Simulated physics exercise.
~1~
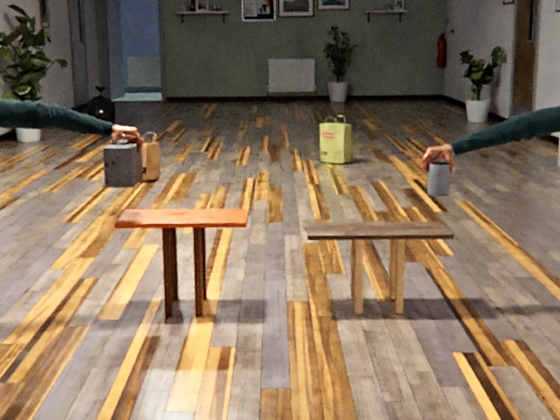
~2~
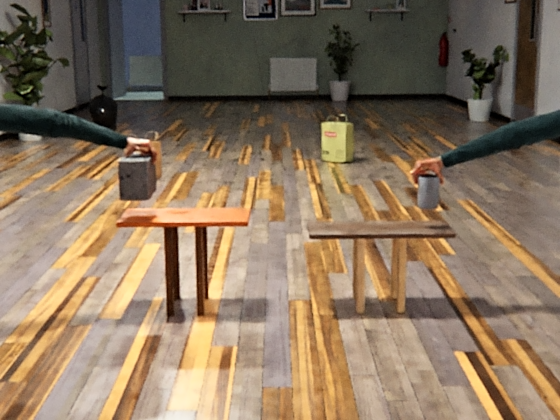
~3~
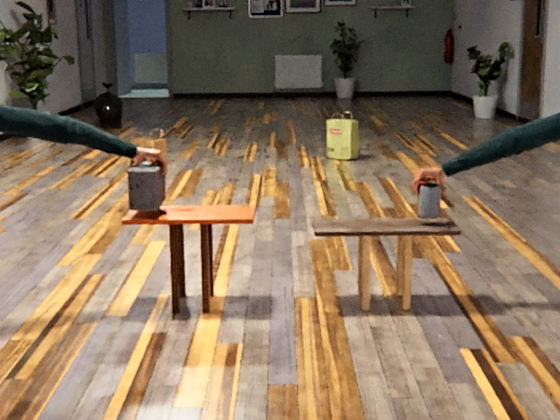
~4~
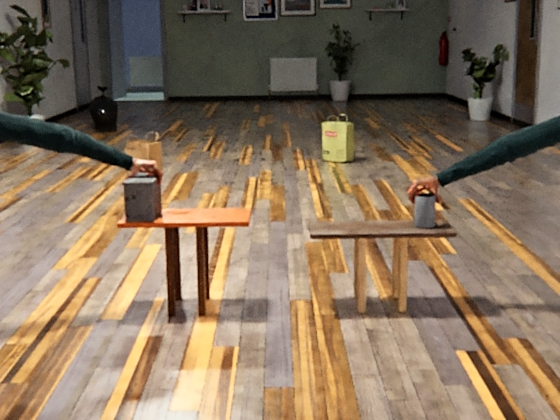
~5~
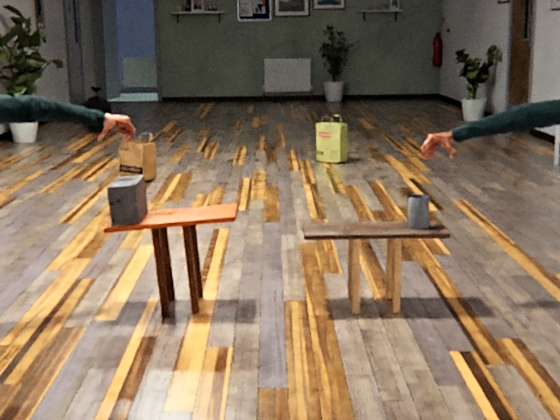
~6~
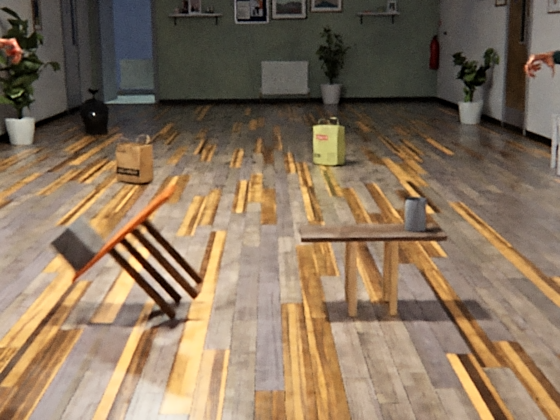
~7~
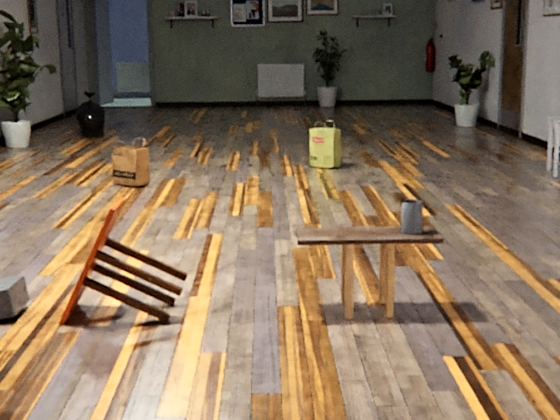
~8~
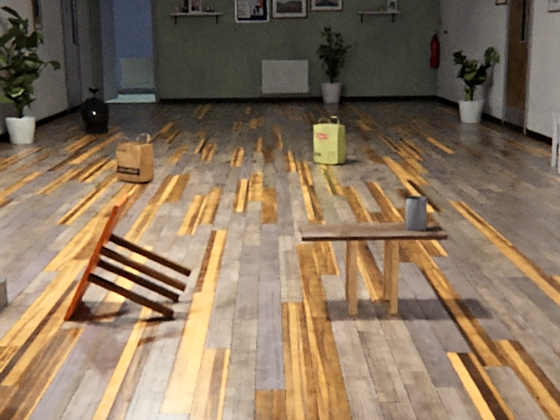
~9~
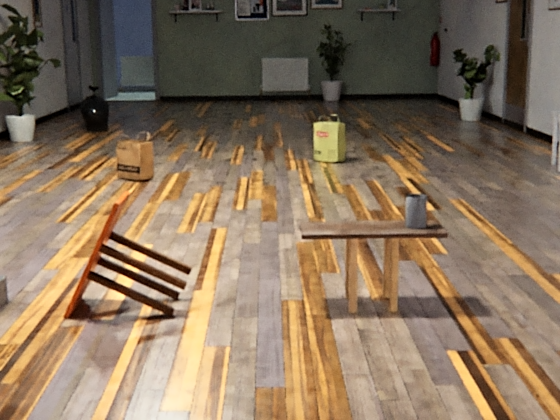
On a wooden floor, hands release two objects; the orange table topples, the brown stays upright.
